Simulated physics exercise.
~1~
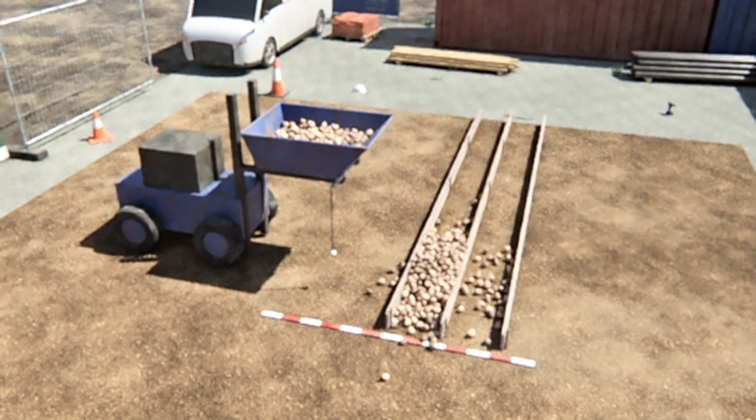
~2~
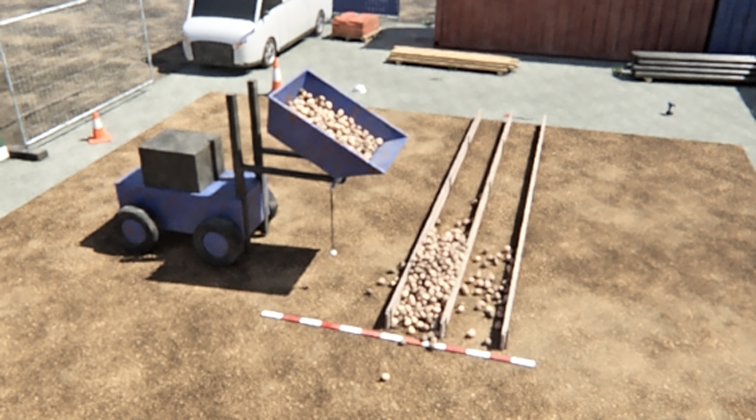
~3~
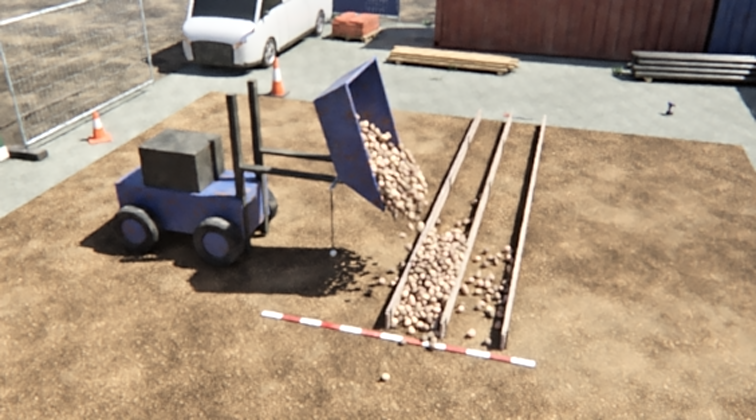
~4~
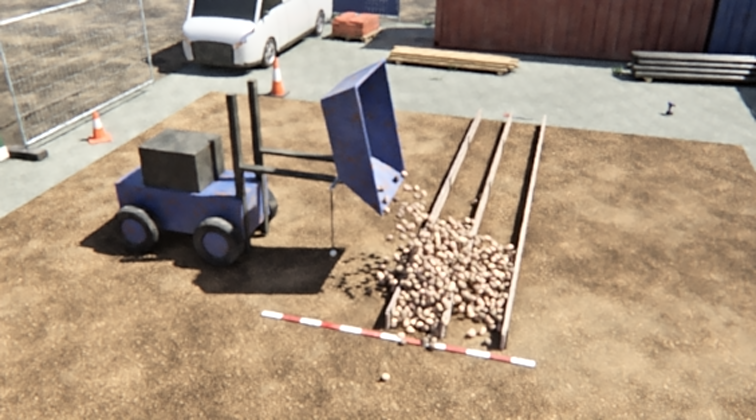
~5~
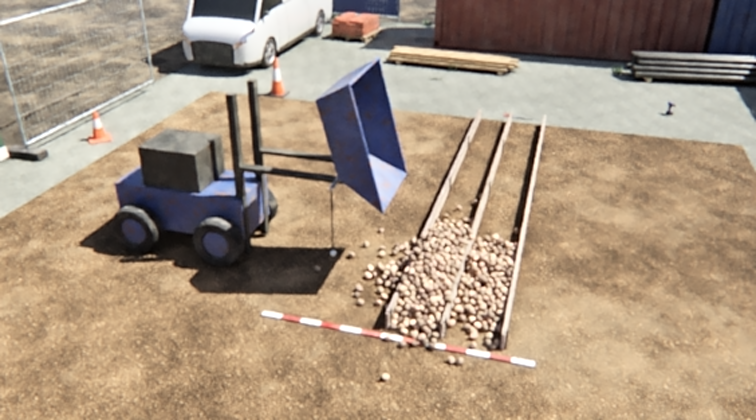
On a dirt yard, a forklift tips its blue skip, spilling round stones across two bays.
